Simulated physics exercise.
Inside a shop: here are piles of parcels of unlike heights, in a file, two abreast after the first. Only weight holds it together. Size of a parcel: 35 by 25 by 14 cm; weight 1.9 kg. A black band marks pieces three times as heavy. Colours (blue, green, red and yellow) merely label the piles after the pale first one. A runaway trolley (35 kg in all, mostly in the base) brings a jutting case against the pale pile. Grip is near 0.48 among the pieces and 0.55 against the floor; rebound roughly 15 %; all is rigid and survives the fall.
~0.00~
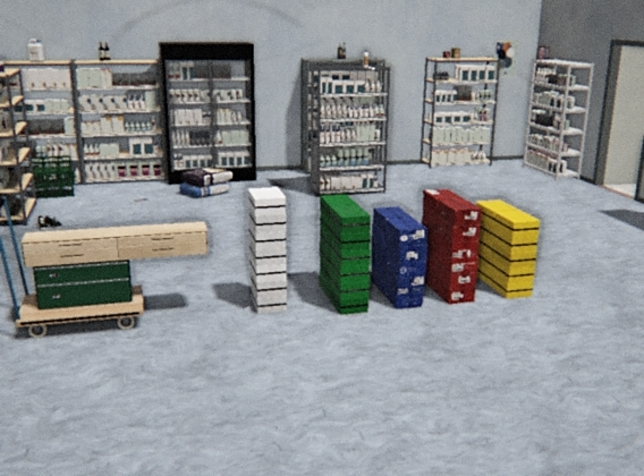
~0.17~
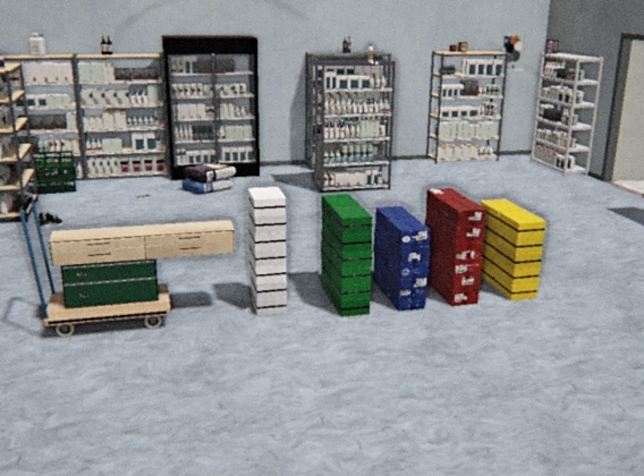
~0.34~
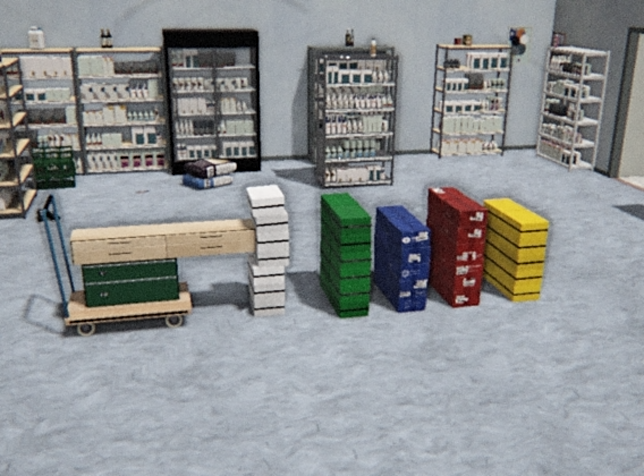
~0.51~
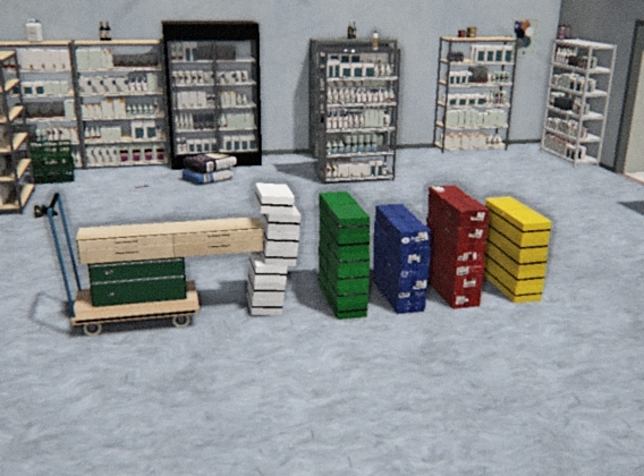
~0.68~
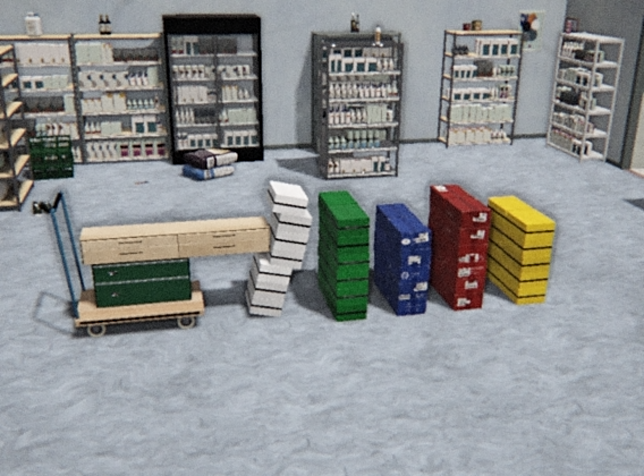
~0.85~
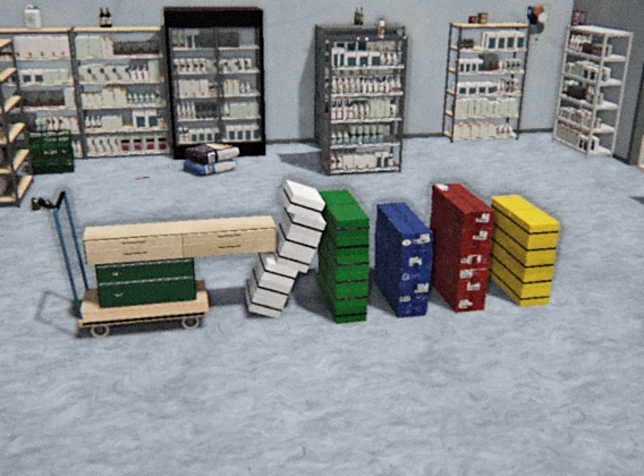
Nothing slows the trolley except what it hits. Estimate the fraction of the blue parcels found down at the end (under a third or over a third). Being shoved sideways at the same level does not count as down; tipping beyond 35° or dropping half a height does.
Ending down: Less than a third.
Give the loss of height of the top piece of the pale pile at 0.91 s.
About 5 cm.
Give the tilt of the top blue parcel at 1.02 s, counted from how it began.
Some 0°.
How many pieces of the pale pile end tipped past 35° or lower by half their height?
0 pale pieces.
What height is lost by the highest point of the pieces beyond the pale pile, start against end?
Roughly 0 cm.
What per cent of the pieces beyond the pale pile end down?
Near 0 per cent.
After 0.91 s, 0 of the pale pile down; none of the 10 blue parcels down (0 of 44 in all colours); top blue parcel unmoved.
After 1.02 s, 0 of the pale pile down; none of the 10 blue parcels down (0 of 44 in all colours); top blue parcel unmoved; top green parcel 52 mm from its place.
After 1.24 s, 0 of the pale pile down; none of the 10 blue parcels down (0 of 44 in all colours); top blue parcel unmoved; top green parcel 7 cm from its place.
In the end (1.9 s), 0 of the pale pile down; none of the 10 blue parcels down (0 of 44 in all colours); top blue parcel unmoved; top green parcel 7 cm from its place. That is 0 per cent. From the last view, middles, top blue parcel near (410, 234), top green parcel near (357, 220).
